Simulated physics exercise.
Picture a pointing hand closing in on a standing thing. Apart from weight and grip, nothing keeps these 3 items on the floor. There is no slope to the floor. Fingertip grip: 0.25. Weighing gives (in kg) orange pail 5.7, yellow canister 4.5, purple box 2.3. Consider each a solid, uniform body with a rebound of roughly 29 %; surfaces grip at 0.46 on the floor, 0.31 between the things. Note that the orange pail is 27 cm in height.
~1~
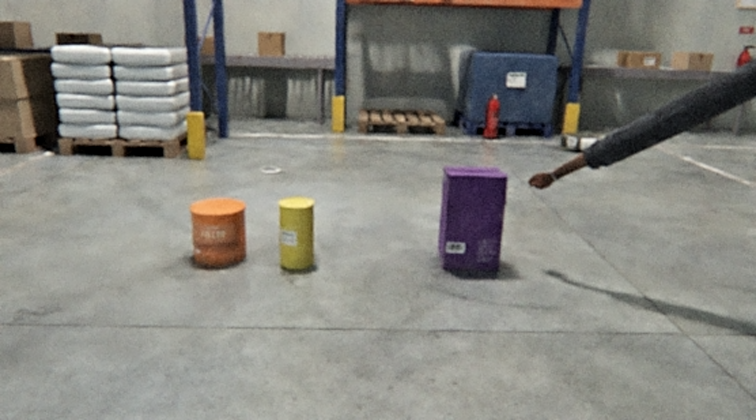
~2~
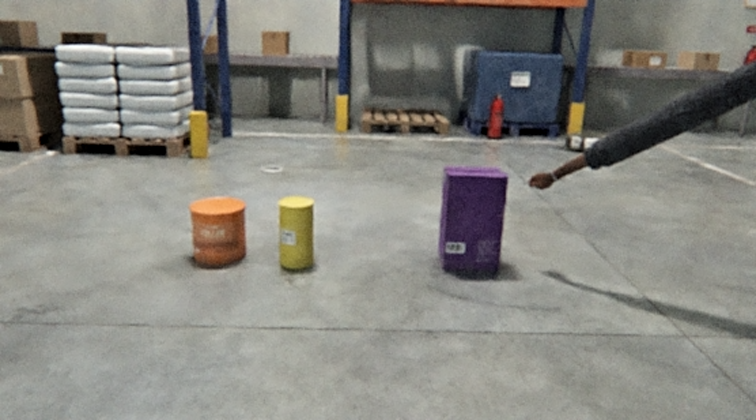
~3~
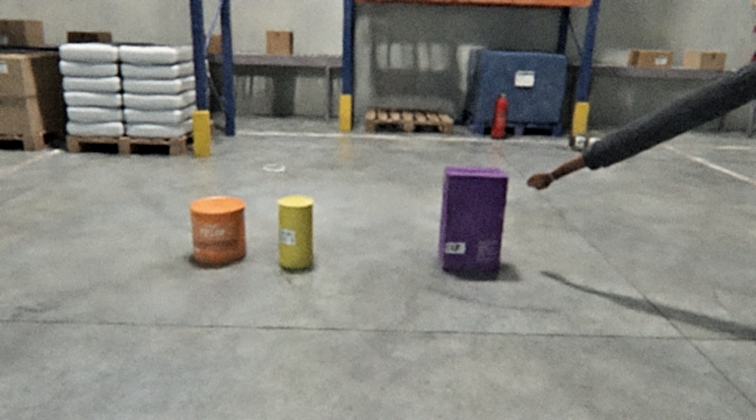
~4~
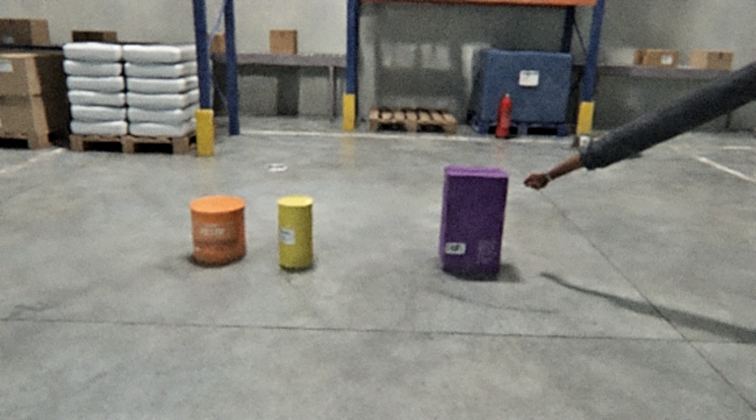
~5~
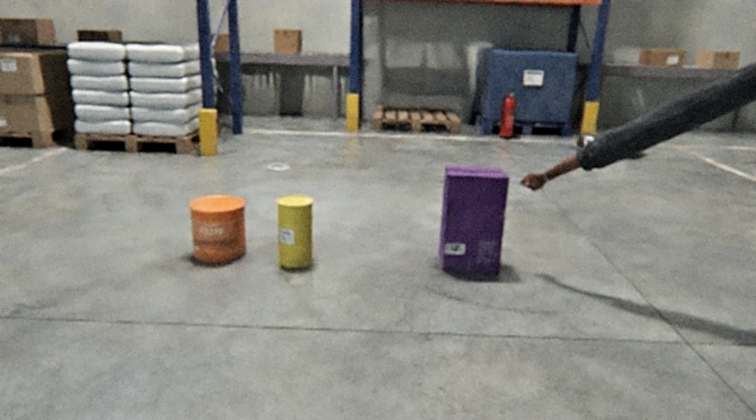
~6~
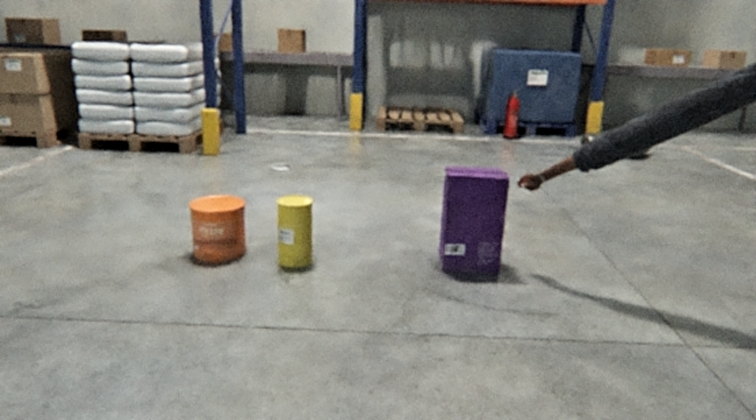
An arm at the right moves its hand slightly left toward a standing purple box.
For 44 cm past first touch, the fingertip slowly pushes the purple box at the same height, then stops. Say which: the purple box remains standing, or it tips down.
It tips down.
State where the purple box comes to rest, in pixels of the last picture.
Near (389, 236).
Then, 1.00 s on from there, hand has come 29 cm; purple box 23° off upright near (451, 212).
Then, 1.70 s on from there, hand has come 44 cm; purple box 65° off upright near (411, 219).
In the end, toppled on the floor, purple box; the other 2 under 14 cm from the start. At the end, from the last picture's camera, purple box near (389, 236).
